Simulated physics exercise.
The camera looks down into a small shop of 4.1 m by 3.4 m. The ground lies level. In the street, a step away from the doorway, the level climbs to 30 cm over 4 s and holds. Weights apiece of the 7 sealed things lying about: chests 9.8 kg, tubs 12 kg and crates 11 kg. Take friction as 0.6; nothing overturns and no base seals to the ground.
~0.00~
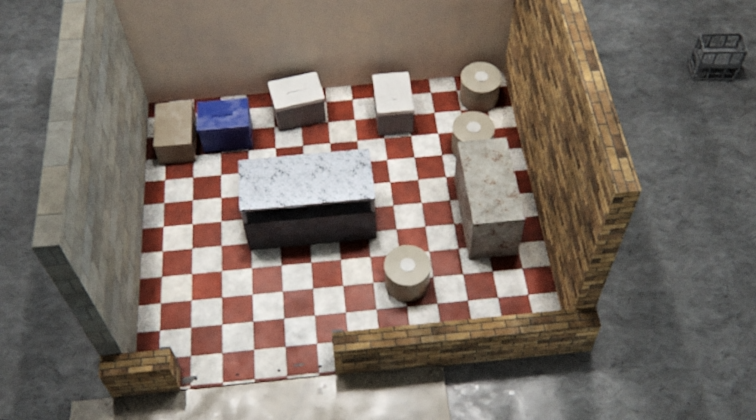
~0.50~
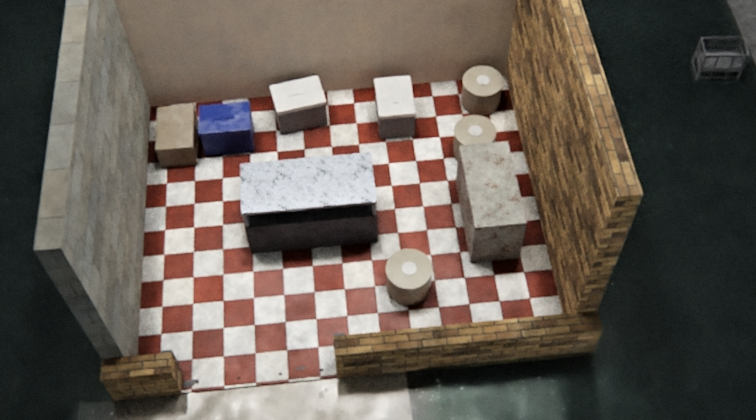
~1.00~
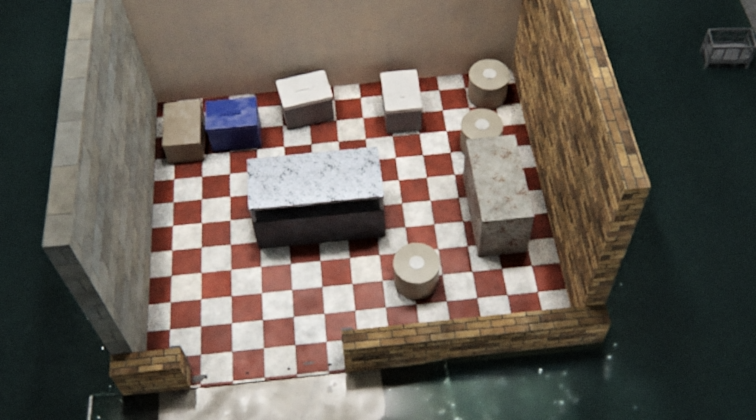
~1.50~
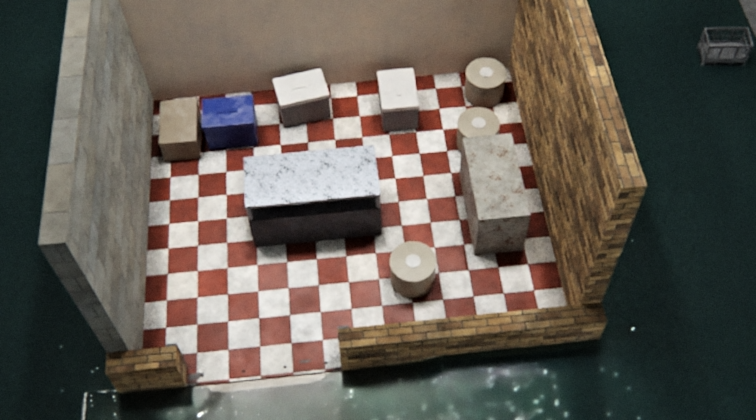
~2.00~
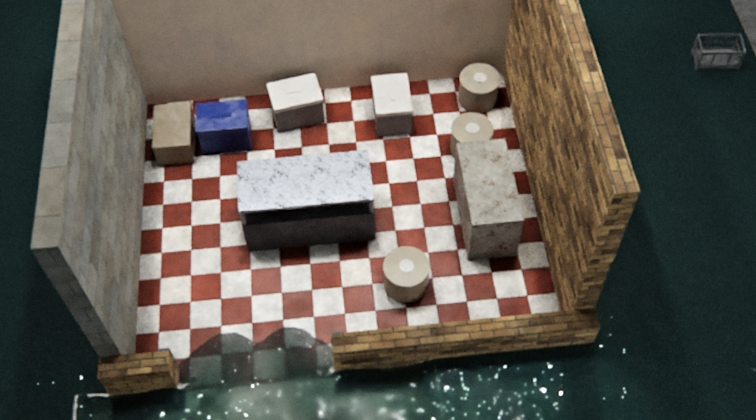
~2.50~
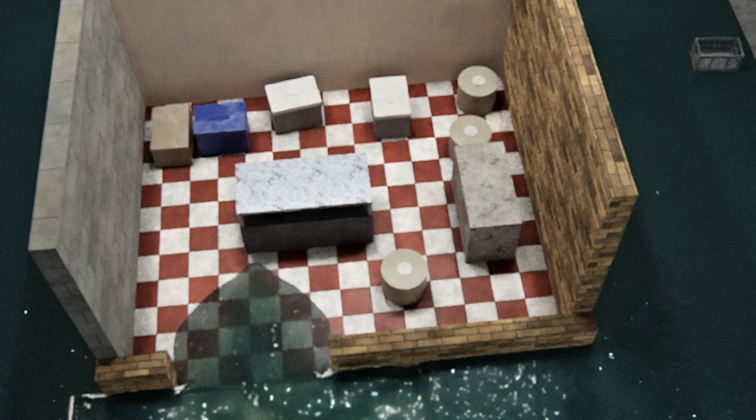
Dark water spreads around a small walled shop, then seeps through its doorway onto checkered tiles.
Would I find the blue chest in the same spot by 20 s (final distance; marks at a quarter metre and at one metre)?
Blue chest ends far away.
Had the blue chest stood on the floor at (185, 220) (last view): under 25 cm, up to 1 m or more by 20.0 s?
It travels far.
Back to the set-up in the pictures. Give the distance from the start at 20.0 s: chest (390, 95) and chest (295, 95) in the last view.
In that order: 50 cm, 100 cm.
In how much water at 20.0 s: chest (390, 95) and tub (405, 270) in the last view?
About 32 and 26 cm.
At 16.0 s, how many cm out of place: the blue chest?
Roughly 200 cm by then.
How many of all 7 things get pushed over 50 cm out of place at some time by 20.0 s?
7 of them.
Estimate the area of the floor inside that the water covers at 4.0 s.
Roughly 5.0 m2.
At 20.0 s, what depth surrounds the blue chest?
About 29 cm.
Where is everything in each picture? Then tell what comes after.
In the first picture, the blue chest at (223, 114), on the bottom; water covers 0.0 m2; 0 of 7 have shifted.
In the second picture, the blue chest at (224, 117), on the bottom; 0.0 m2 under water; 0 of 7 have shifted.
In the third picture, the blue chest at (231, 113) rests on the ground; 0.0 m2 under water; 0 of 7 have shifted.
In the fourth picture, the blue chest at (228, 111), on the bottom; 0.0 m2 under water; 0 of 7 have shifted.
In the fifth picture, the blue chest at (221, 115) rests on the ground; 0.3 m2 under water; 0 of 7 have shifted.
In the sixth picture, the blue chest at (220, 118), on the bottom; water covers 1.2 m2; 0 of 7 have shifted.
After 4.0 s the blue chest is near (220, 117), 0.0 m from its start, aground; 0 afloat.
After 9.0 s the blue chest is near (337, 152), 1.4 m from its start, afloat; 7 afloat.
After 16.0 s the blue chest is near (403, 139), 2.0 m from its start, afloat; 7 afloat.
After 20.0 s the blue chest is near (483, 111), 2.8 m from its start, afloat; 7 afloat.
